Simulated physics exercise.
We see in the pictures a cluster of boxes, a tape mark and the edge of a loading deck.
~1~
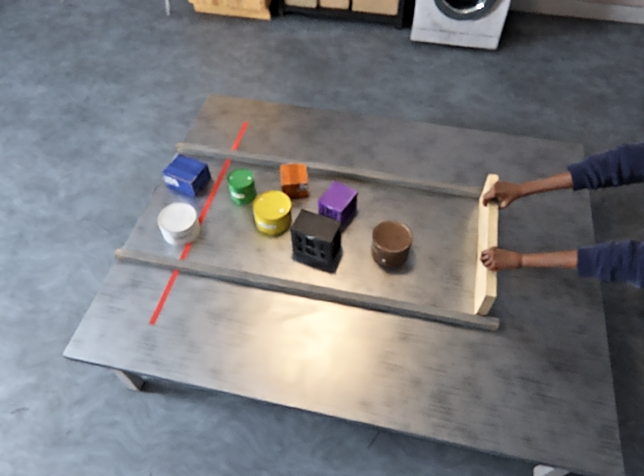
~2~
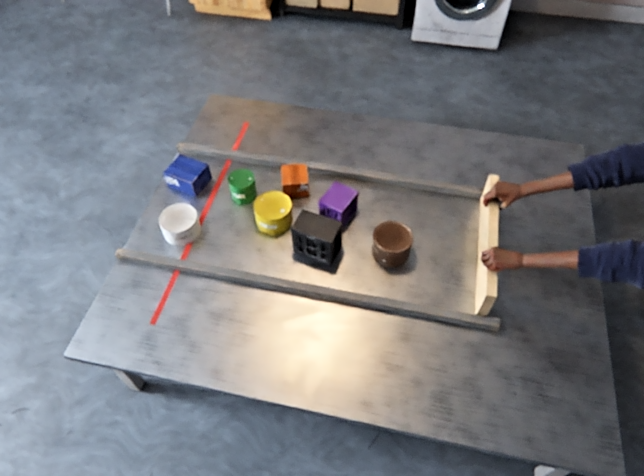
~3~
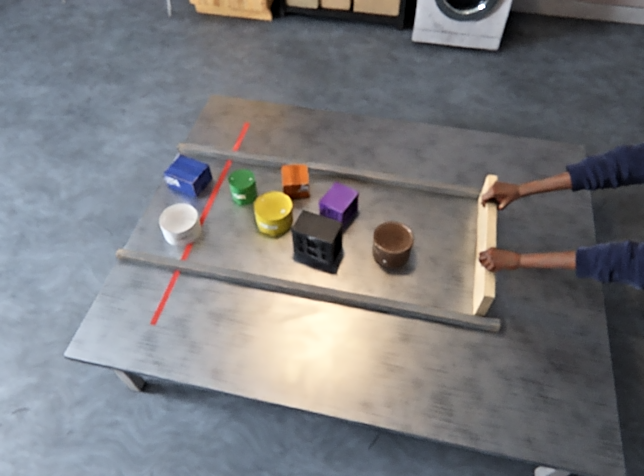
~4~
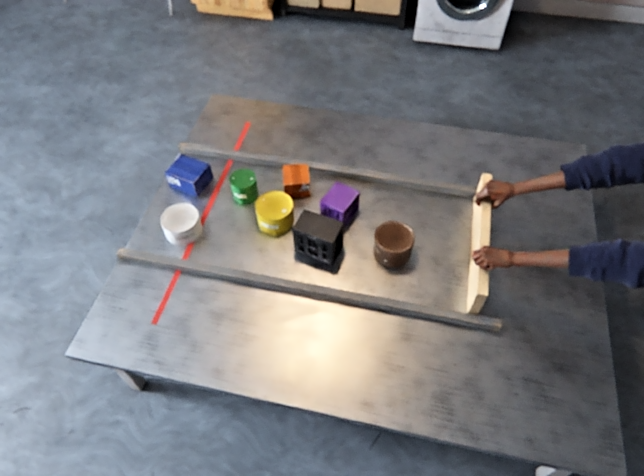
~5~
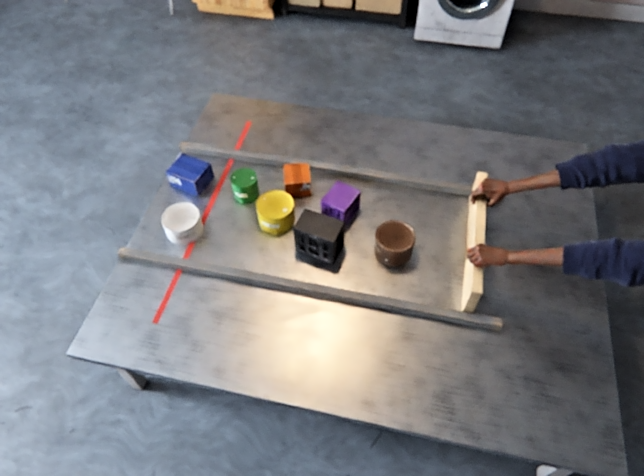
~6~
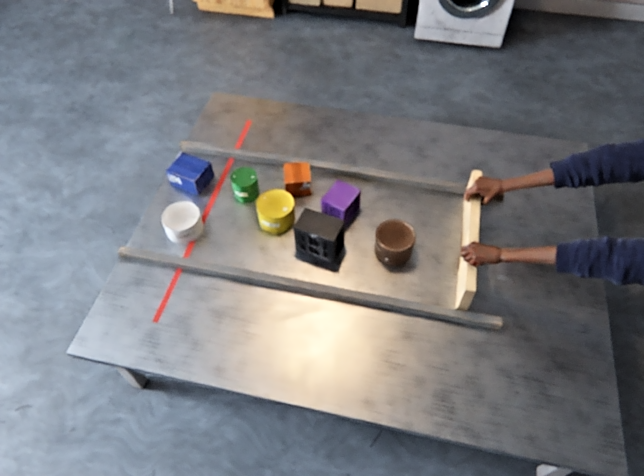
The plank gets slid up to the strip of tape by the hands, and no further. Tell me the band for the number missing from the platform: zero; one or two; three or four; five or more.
It is going to spill one or two of them.
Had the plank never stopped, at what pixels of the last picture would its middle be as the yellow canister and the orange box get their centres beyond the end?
(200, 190) and (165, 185), more or less.
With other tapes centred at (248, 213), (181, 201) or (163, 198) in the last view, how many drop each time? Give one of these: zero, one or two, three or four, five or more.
Going through the places as listed, I'd say none, then three or four, then more than four.
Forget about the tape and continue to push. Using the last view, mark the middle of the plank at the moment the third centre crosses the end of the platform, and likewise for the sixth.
At (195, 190) for the third, at (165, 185) for the sixth.
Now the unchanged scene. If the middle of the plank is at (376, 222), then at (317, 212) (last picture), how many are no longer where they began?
Counts: 2 / 5.
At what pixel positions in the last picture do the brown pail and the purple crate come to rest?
Around (186, 204) and around (200, 179).
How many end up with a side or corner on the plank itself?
That makes 3.
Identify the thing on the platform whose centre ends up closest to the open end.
Foremost, the green canister.
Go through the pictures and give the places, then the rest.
The first picture shows blue parcel (187, 175); white canister (180, 224); green canister (242, 187); plank (487, 242); tape (206, 208).
The second picture shows white canister (180, 224); brown pail (392, 244).
The third picture shows green canister (243, 187); purple crate (339, 206).
The fourth picture shows blue parcel (190, 175); orange box (297, 181).
The fifth picture shows white canister (183, 223); black crate (319, 236).
The sixth picture shows blue parcel (191, 173); white canister (183, 223); green canister (245, 185); plank (470, 238); tape (209, 206).
A little later, none off yet; blue parcel at rest near (191, 173); white canister at rest near (183, 223); green canister at rest near (245, 185).
Next, none off yet; blue parcel at rest near (191, 173); white canister at rest near (183, 223); green canister shifted a little near (238, 179).
When it is over, the number that fall off is one or two; down, blue parcel.
